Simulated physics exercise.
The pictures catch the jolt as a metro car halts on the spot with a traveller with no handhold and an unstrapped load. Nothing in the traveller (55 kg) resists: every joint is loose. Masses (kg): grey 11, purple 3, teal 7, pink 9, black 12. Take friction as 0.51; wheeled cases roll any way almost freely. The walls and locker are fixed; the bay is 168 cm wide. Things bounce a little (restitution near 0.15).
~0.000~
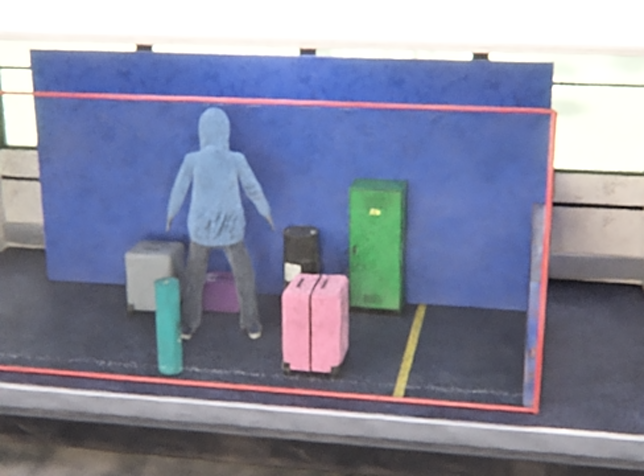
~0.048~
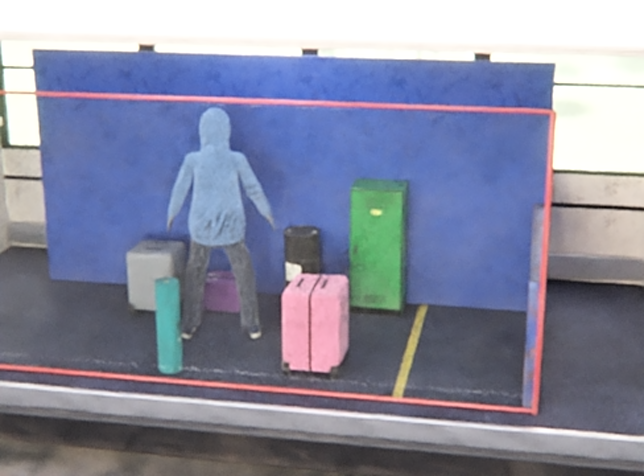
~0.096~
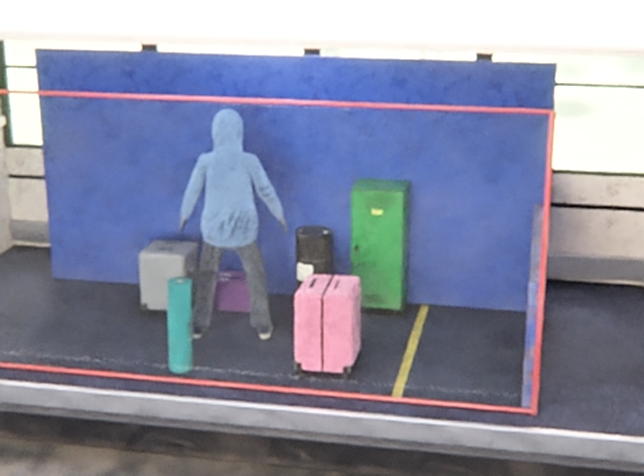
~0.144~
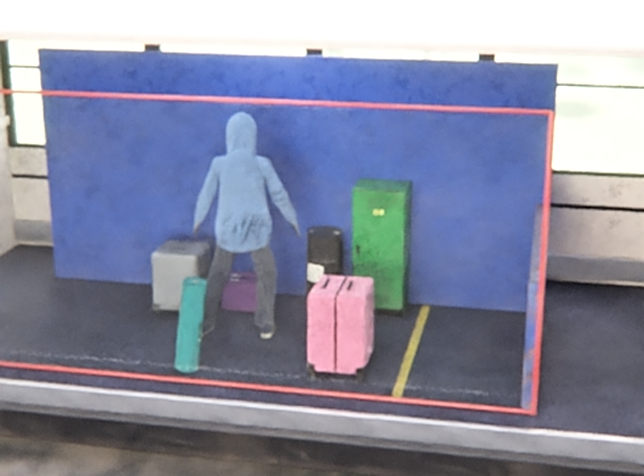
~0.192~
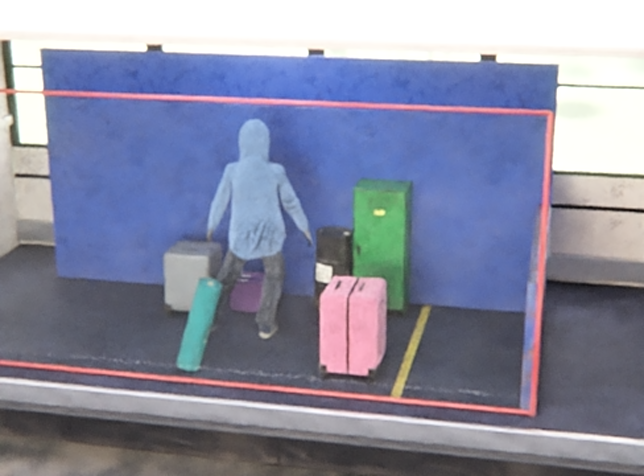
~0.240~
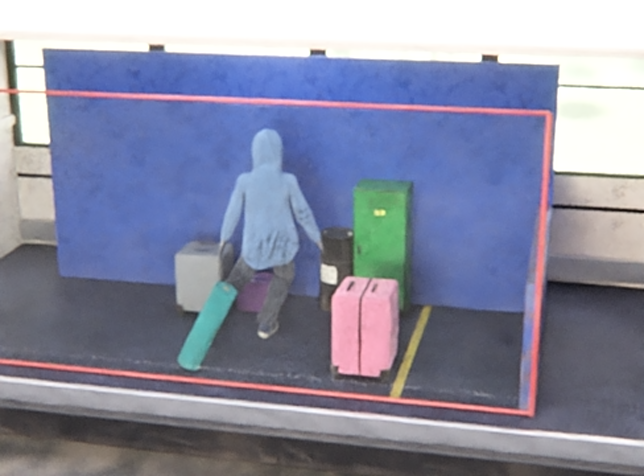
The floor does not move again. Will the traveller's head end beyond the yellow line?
This time the traveller's head halts before the yellow line.
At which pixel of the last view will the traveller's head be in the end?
Around (399, 313).
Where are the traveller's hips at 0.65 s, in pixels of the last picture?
Near (345, 328).
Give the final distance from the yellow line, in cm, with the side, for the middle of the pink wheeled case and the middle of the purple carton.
Pink wheeled case 50 past, purple carton 100 short.
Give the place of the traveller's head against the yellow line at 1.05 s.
About 10 cm short of it.
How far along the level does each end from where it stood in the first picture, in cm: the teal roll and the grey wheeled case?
About: Teal roll 50, grey wheeled case 80.
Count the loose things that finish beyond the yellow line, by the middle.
1 of them.
After 0.40 s the traveller's head is 75 cm short of the yellow line, near (309, 216) in the last picture's view; the grey wheeled case 140 cm short of the yellow line, tilted 0°.
After 0.65 s the traveller's head is 30 cm short of the yellow line, near (375, 291) in the last picture's view.
After 1.05 s the traveller's head is 10 cm short of the yellow line, near (405, 312) in the last picture's view.
When all is still (2.2 s), grey wheeled case stops short of the yellow line; purple carton stops short of the yellow line; teal roll stops short of the yellow line; pink wheeled case crosses the yellow line; black drum stops short of the yellow line; traveller's hips stop short of the yellow line; traveller's head stops short of the yellow line.
